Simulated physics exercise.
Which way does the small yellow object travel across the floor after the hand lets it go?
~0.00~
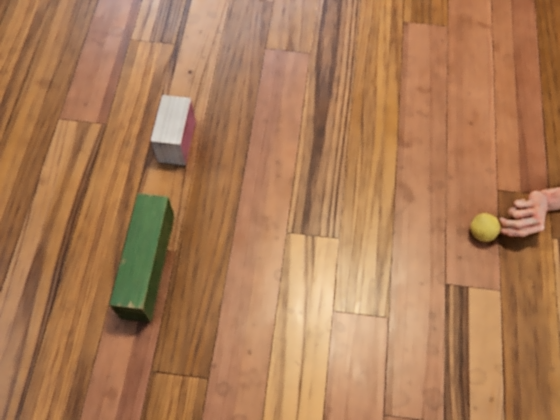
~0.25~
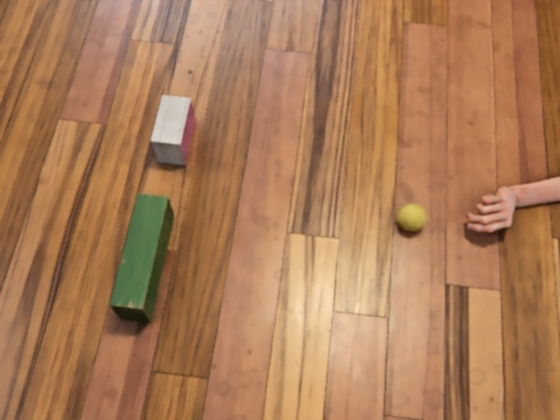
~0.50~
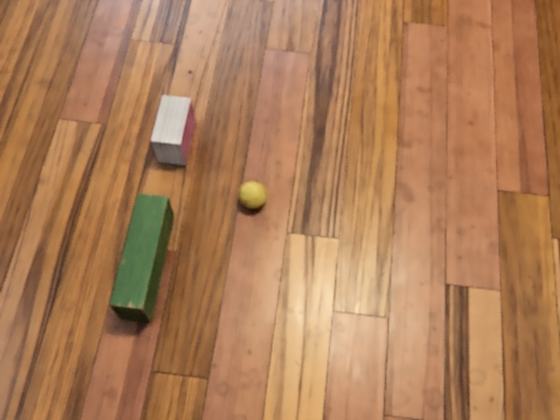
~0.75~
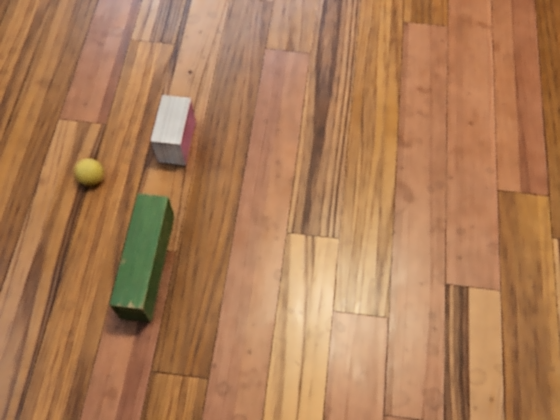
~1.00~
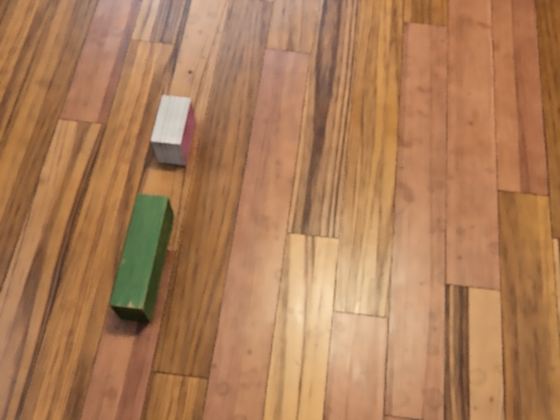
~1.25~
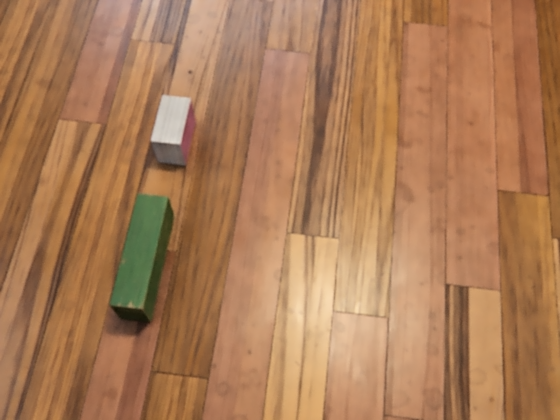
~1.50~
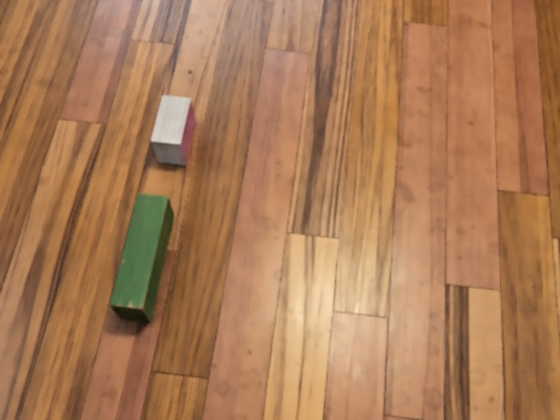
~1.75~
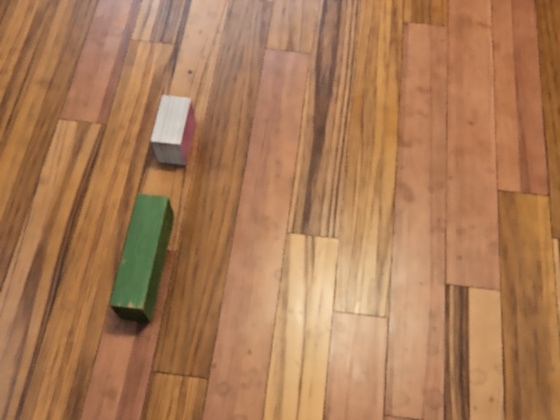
It travels to the left, from beside the hand on the right towards the opening between the green block and the pink object, and on beyond it.
